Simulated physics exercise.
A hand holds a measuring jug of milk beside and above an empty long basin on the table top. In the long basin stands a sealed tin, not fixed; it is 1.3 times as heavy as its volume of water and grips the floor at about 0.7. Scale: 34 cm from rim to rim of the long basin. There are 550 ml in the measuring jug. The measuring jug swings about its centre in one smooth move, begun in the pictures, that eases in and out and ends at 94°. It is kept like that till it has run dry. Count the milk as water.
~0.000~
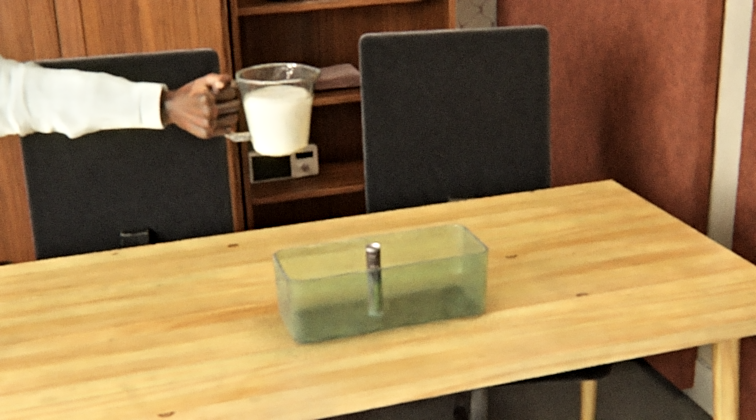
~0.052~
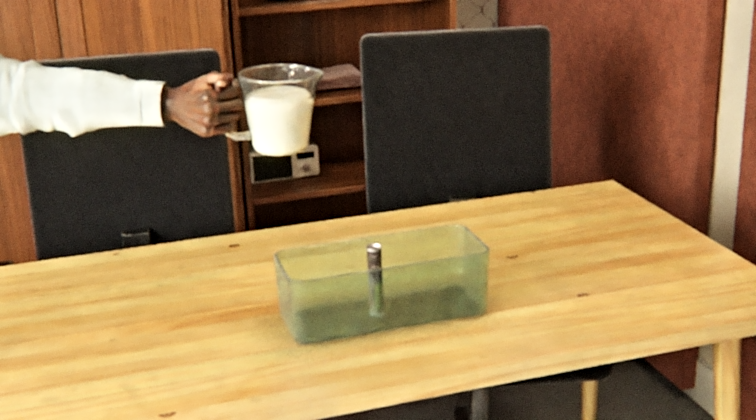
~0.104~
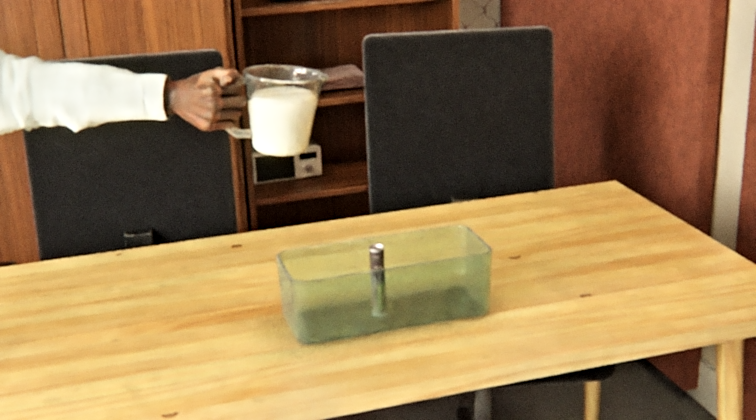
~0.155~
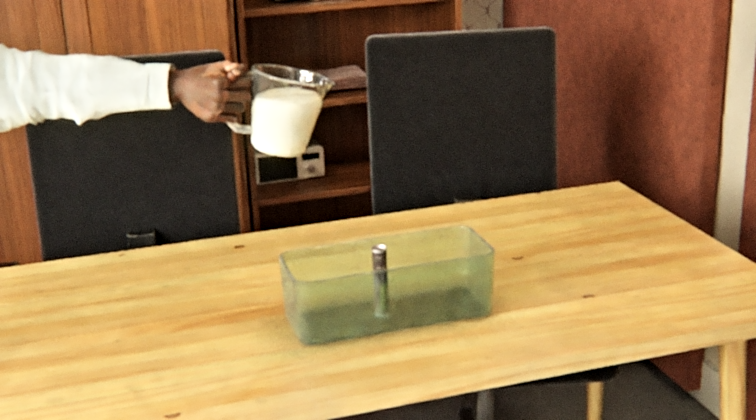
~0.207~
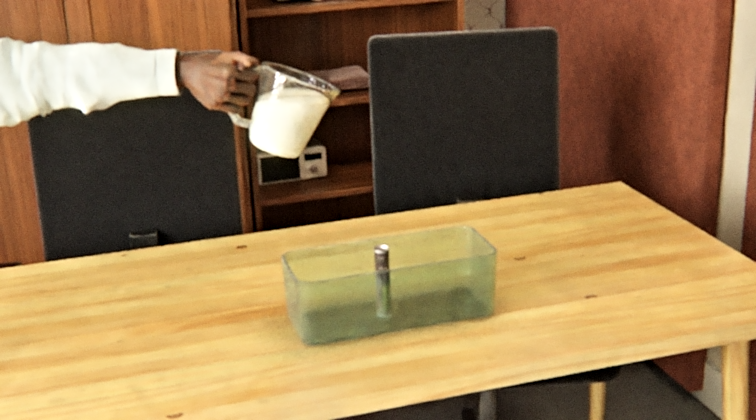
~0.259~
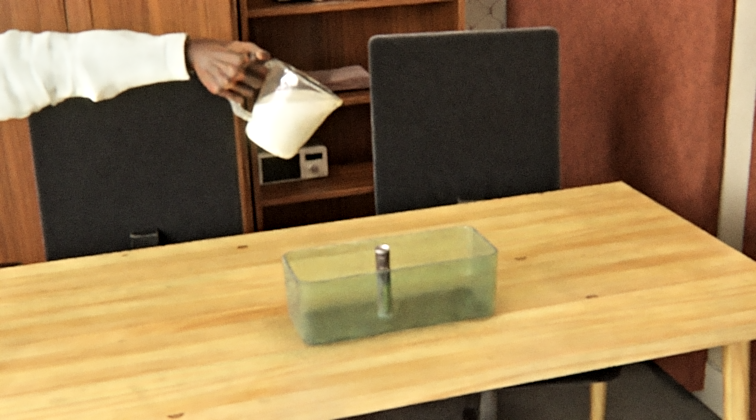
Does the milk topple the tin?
It stays up.
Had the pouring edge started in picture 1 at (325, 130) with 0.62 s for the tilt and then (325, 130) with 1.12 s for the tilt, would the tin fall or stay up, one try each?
First it falls; then it topples.
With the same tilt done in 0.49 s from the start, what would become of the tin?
The tin remains upright.
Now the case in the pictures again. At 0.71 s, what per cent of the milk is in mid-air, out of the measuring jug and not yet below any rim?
Some 36 per cent.
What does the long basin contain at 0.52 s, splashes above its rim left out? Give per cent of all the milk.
Near 1 in a hundred.
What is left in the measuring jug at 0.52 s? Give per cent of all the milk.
Near 60 in a hundred.
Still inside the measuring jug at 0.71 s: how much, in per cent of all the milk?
Some 18 per cent.
By 0.52 s the tilt is 88° and 60 per cent is still to pour; the tin stands where it began.
By 0.71 s the tilt is 94° and 18 per cent is still to pour; the tin stands where it began.
By 0.90 s the tilt is 94° and 4 per cent is still to pour; the tin stands where it began.
By 1.12 s the tilt is 94° and 1 per cent is still to pour; the tin stands where it began.
At rest the tin stands where it began.
